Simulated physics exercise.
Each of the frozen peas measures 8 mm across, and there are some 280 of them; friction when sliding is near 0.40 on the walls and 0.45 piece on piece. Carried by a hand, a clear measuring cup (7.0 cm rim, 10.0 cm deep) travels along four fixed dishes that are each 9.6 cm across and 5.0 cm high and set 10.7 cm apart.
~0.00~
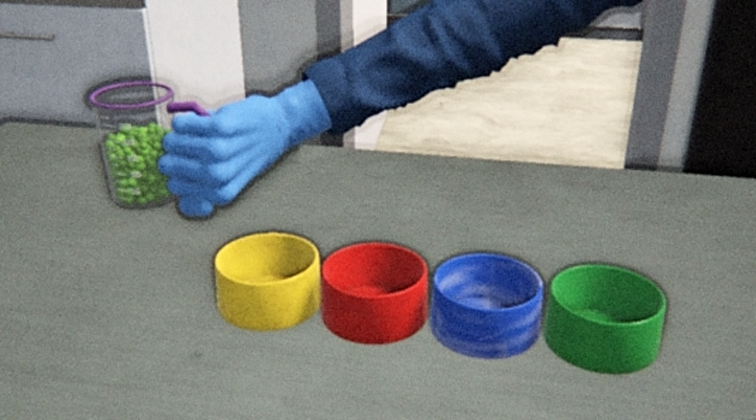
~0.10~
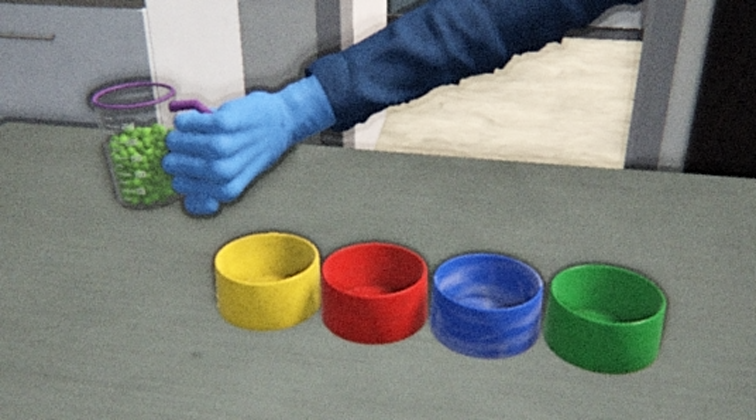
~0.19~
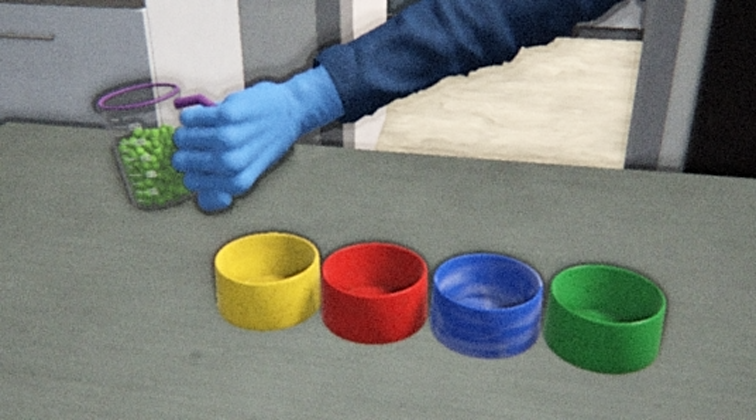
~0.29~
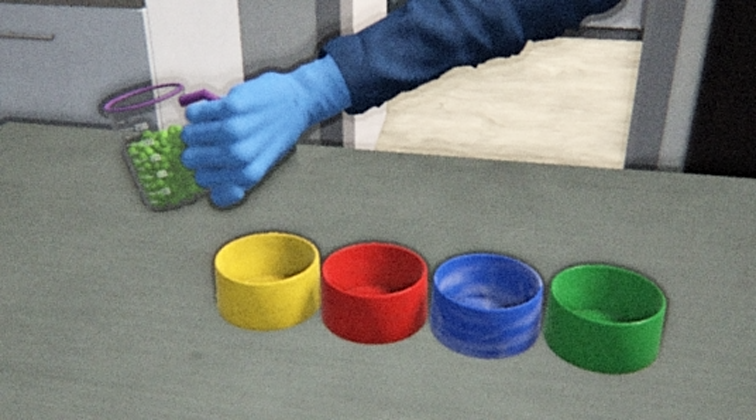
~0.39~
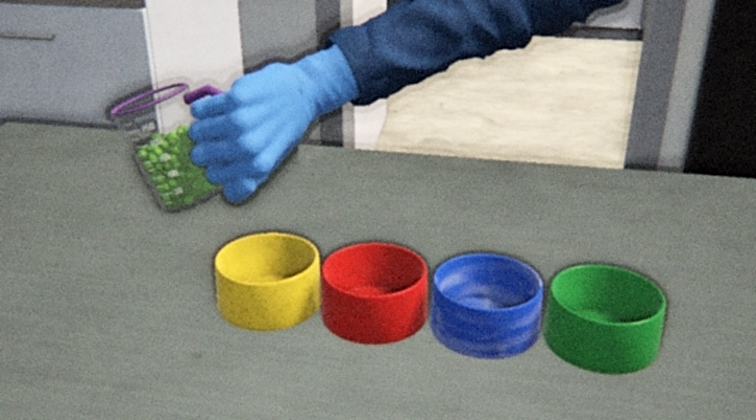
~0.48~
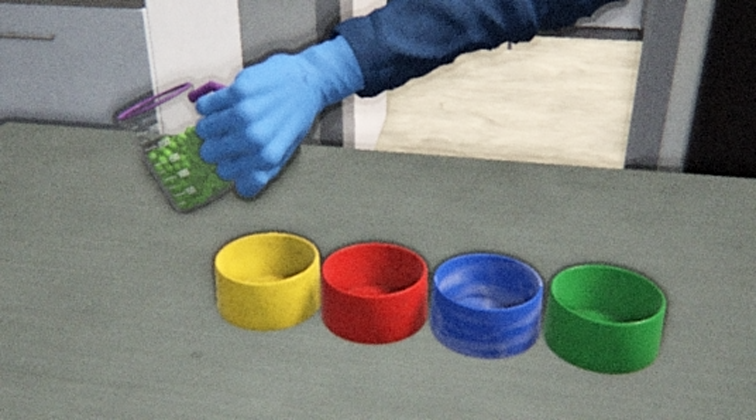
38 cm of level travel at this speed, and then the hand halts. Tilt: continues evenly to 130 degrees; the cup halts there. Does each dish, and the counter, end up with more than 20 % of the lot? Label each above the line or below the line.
Red: Below the line; blue: Below the line; green: Below the line; yellow: Above the line; counter: Below the line.
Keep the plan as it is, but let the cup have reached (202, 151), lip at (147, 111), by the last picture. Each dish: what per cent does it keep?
Kept per dish: Red = 10, blue = 80, green = 0, yellow = 0.
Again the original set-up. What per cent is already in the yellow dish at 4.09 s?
About 80 percent.
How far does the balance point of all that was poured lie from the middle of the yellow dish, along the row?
I'd say about 2 cm, heading up the x axis.
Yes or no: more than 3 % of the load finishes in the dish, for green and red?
With green that fails, while with red that holds.
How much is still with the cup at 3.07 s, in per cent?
Roughly 0 percent.
After 2.04 s, tilt 114 degrees; cup holds 65 %, yellow 25 %.
After 3.07 s, tilt 130 degrees; cup holds 0 %, red 10 %, yellow 80 %.
After 4.09 s, tilt 130 degrees; cup holds 0 %, red 10 %, yellow 80 %.
In the end, at 4.4 s, red 10 %, blue 0 %, green 0 %, yellow 80 %, counter 10 %.
